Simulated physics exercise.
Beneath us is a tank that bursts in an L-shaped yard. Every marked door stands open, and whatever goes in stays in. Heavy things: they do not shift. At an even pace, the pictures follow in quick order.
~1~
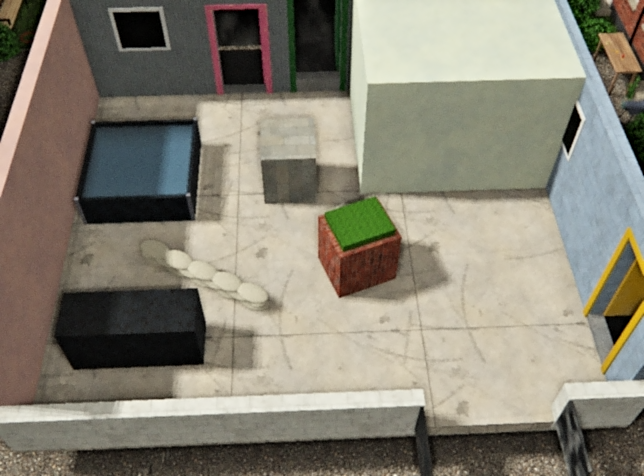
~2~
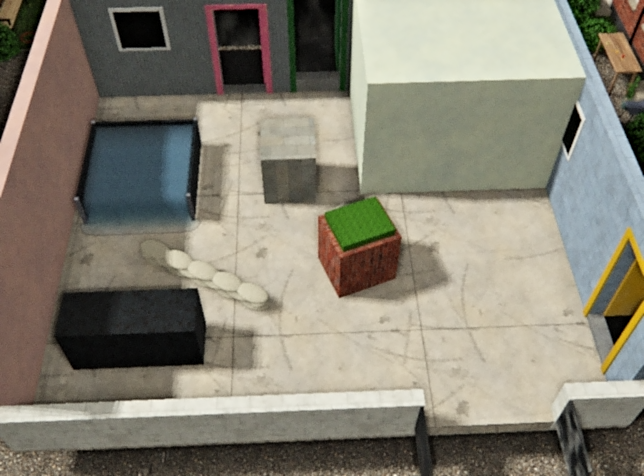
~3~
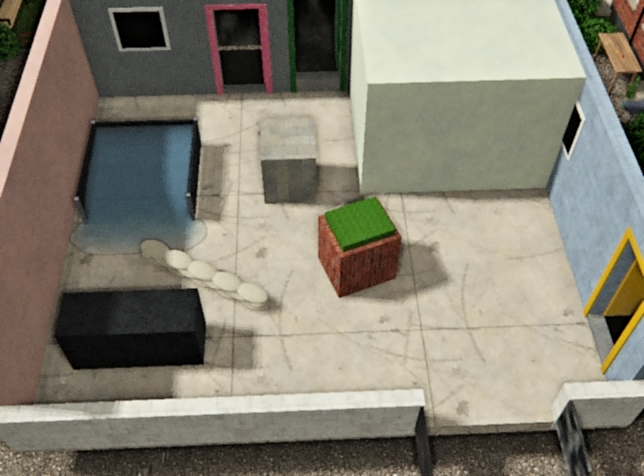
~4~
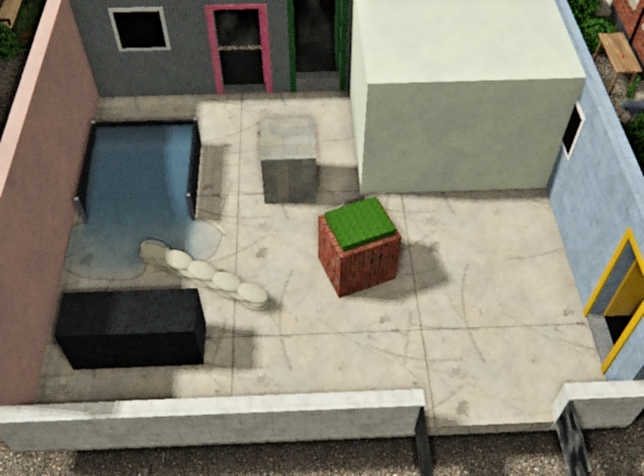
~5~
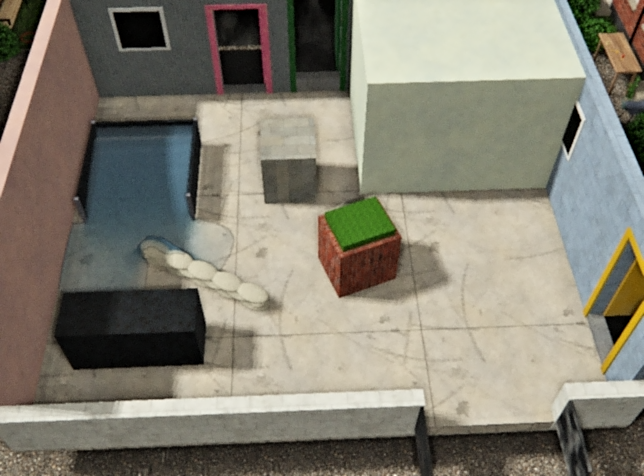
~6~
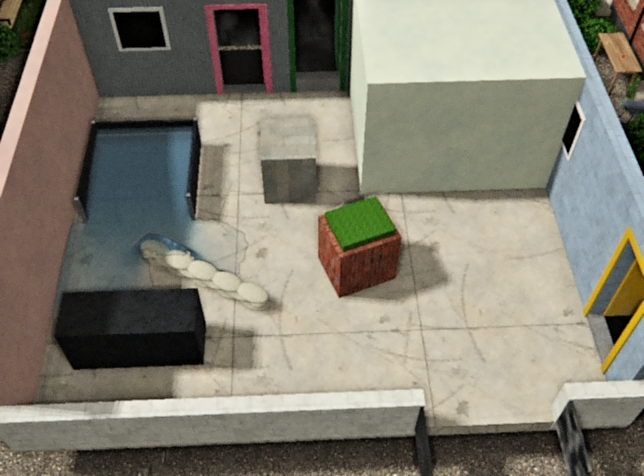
A blue tank opens at its near side and water spreads across the yard around pale sandbags.
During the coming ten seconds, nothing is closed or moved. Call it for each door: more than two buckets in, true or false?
Green door false, pink door false, yellow door false.
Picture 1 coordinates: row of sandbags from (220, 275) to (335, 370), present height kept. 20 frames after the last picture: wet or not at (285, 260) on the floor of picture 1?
There: Flooded.
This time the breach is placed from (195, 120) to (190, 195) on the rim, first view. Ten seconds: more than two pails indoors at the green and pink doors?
Per door - green: Does not exceed, pink: Exceeds.
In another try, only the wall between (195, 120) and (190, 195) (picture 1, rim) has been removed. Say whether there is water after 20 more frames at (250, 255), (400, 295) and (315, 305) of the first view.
The first spot is swamped, the second spared, the third swamped.
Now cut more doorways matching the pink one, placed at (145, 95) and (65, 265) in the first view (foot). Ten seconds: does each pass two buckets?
The first door ends up below and the second ends up above.
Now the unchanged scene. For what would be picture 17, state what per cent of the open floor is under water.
Estimated share: About 25 %.
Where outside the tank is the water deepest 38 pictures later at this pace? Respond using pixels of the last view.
About (325, 415).
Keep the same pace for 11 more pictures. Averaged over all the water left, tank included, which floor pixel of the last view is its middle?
I'd say near (148, 258).
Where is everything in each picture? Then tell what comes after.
The tank at (140, 161) is whole and still, in the first frame.
Water pours out at (138, 214) and has run to (194, 224), in the second frame.
Water pours out at (138, 214) and has run to (200, 237), in the third frame.
Water pours out at (139, 215) and has run to (210, 250), in the fourth frame.
Water pours out at (139, 215) and has run to a hidden place, in the fifth frame.
Water pours out at (139, 215) and has run to a hidden place, in the sixth frame.
A moment on, water covers 15 % of the floor; the green door not reached, the pink door not reached, the yellow door not reached.
Next, water covers 25 % of the floor; the green door not reached, the pink door not reached, the yellow door not reached.
Then, water covers 45 % of the floor; the green door not reached, the pink door not reached, the yellow door not reached.
Later, water covers 70 % of the floor; the green door not reached, the pink door not reached, the yellow door wet at the sill, nothing in.
In the end, water covers 75 % of the floor; the green door not reached, the pink door not reached, the yellow door under two buckets in.
